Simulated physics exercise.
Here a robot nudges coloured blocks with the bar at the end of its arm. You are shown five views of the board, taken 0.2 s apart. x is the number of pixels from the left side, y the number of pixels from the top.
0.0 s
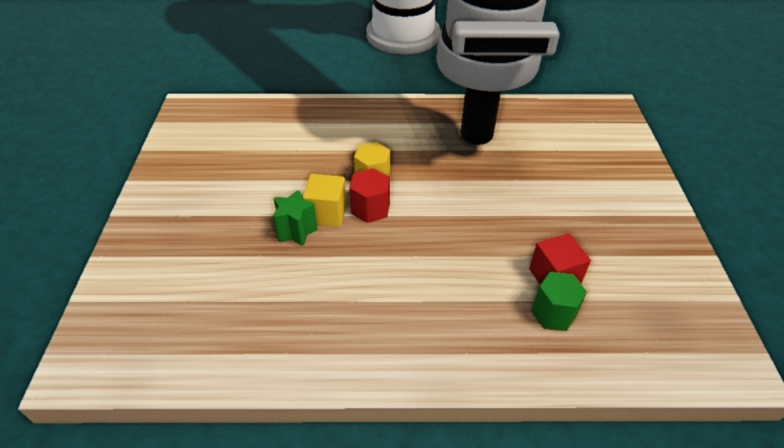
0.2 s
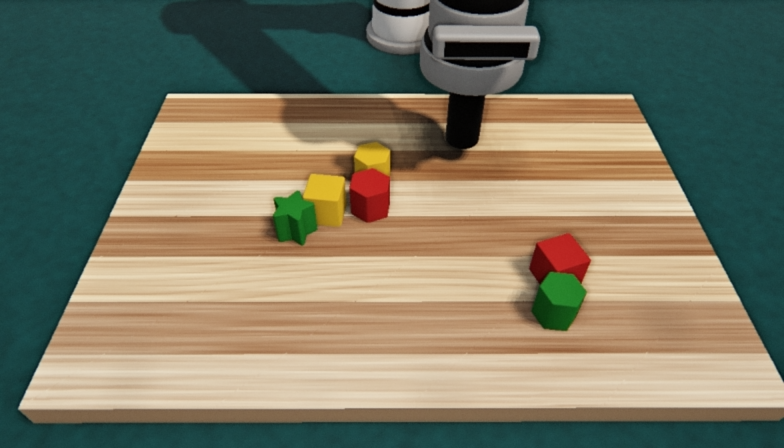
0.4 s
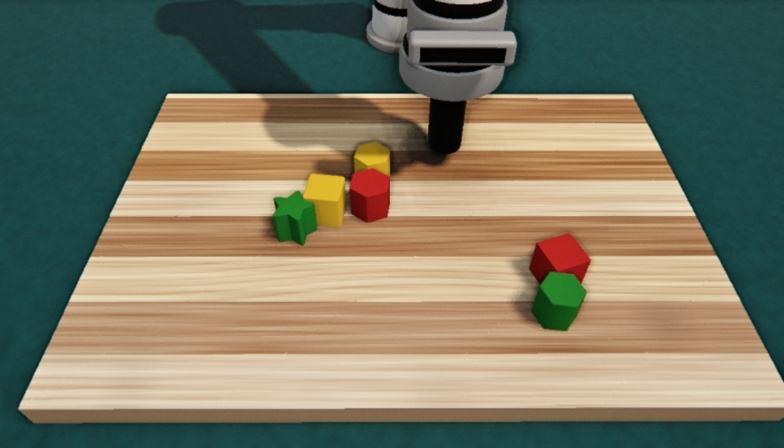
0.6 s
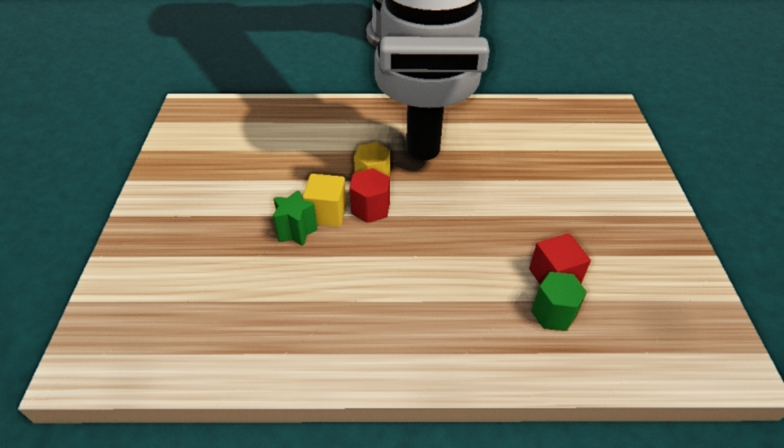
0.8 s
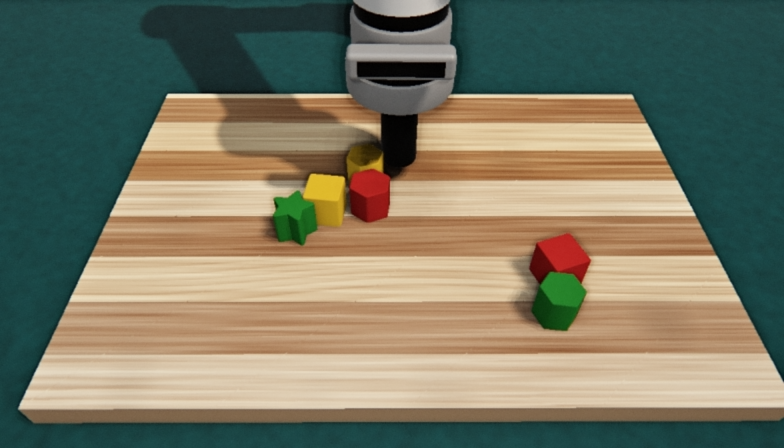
A robot arm moves left across the board and nudges the yellow hexagon slightly left.
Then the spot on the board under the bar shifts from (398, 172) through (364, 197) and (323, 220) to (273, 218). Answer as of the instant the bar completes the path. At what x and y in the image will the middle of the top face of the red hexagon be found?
It should be at (354, 212) by then.
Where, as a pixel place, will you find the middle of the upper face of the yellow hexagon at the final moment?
The centre of its top face lies at (323, 164).
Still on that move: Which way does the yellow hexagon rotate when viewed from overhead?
Looking down on the board, it turns clockwise.
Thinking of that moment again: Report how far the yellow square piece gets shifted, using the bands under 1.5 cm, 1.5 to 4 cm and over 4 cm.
Over 4 cm.
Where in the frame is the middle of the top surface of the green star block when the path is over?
The point I'd pick in the picture is (216, 243).
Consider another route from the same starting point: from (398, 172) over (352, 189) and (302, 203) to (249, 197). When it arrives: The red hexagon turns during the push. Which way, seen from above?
It rotates counterclockwise.
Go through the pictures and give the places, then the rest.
In the first frame, lower end of the bar (477, 136), tops of blocks, green star block (291, 205), yellow square piece (324, 187), yellow hexagon (372, 153), red hexagon (370, 182).
In the second frame, bar (462, 140), blocks as before.
In the third frame, bar (444, 145), blocks as before.
In the fourth frame, bar (423, 151), blocks as before.
In the fifth frame, bar (399, 158), green star block (291, 205), yellow square piece (324, 187), yellow hexagon (365, 155), red hexagon (370, 182).
On the path given first. One third of the way, bar (363, 182); yellow hexagon (330, 163), turned 65° clockwise; red hexagon (361, 197), turned 35° anticlockwise.
Two thirds of the way, bar (321, 206); green star block (243, 226); yellow square piece (278, 208); yellow hexagon (323, 164), turned 90° clockwise; red hexagon (354, 212), turned 75° anticlockwise.
At the end, bar (269, 203); green star block (216, 243), turned 25° anticlockwise; yellow square piece (236, 215), turned 35° anticlockwise; yellow hexagon (323, 164), turned 90° clockwise; red hexagon (354, 212), turned 75° anticlockwise.
